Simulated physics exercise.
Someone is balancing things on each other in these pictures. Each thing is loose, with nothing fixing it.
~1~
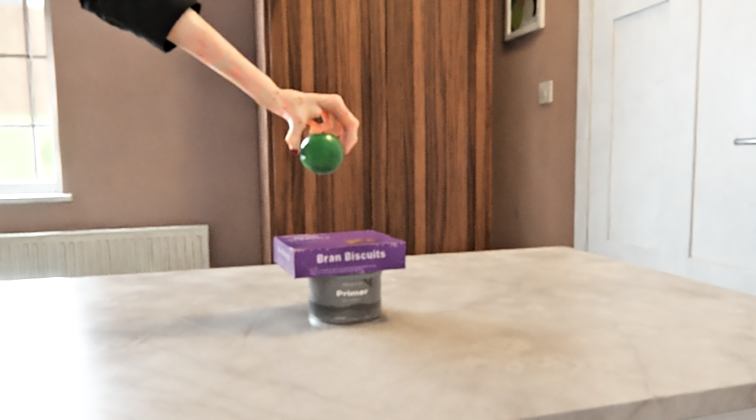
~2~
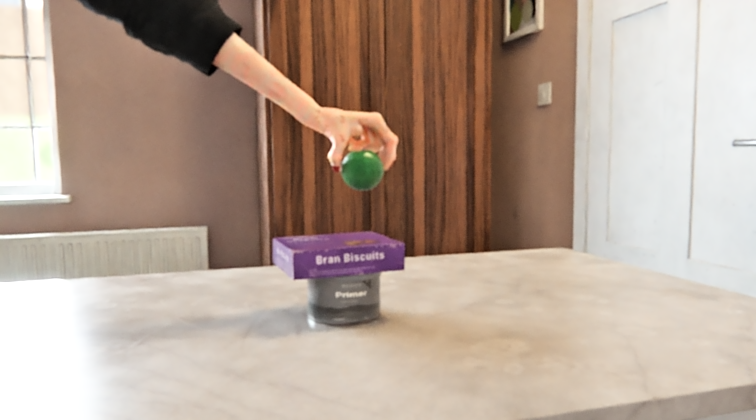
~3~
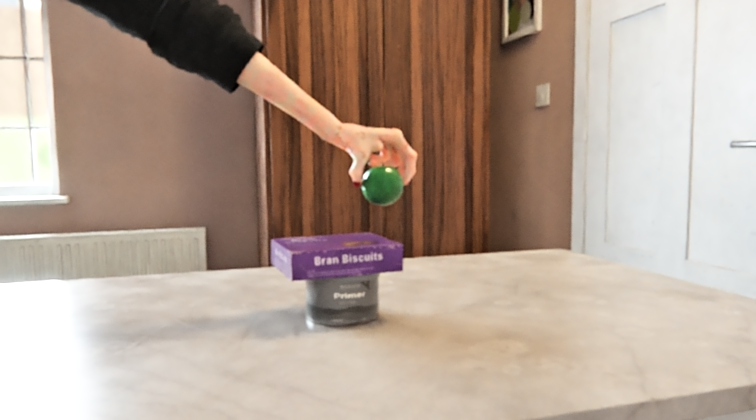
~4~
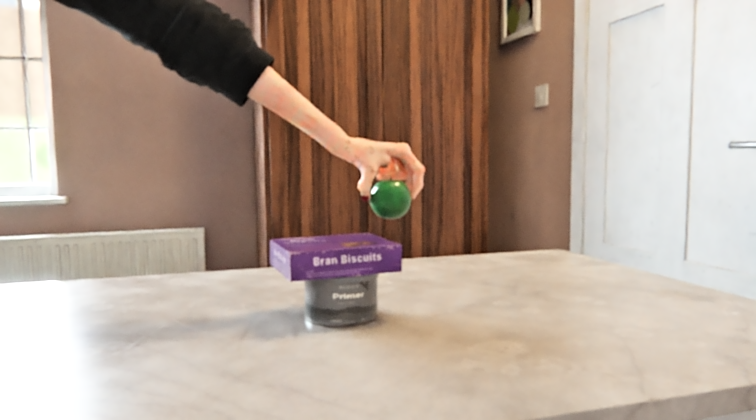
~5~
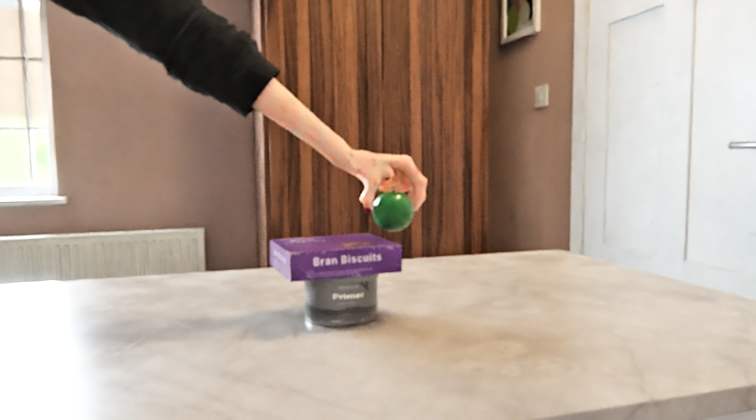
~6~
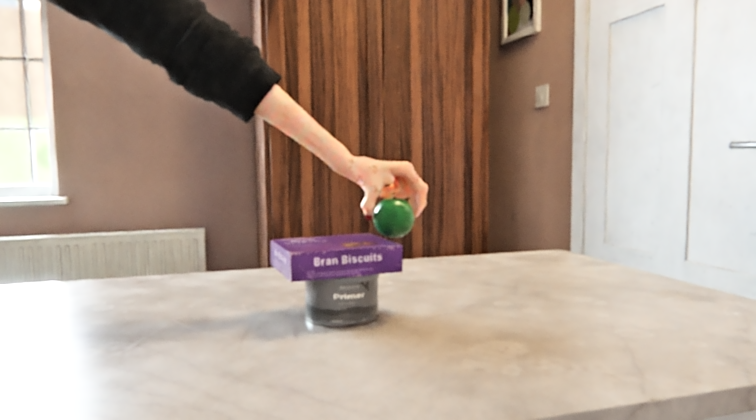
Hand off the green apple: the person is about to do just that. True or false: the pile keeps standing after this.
False.
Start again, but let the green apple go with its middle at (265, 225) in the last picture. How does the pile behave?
Observed: Pile falls.
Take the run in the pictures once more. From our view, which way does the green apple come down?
Rightward.
Then, 0.30 s later than the last frame, green apple now fallen.
Then, 0.40 s later than the last frame, things are still on the move.
Then, 0.50 s later than the last frame, as before.
When it is over, fallen, green apple; the other 2 as before. End places, in pixels of the last picture, green apple near (432, 286). The pile gives way.
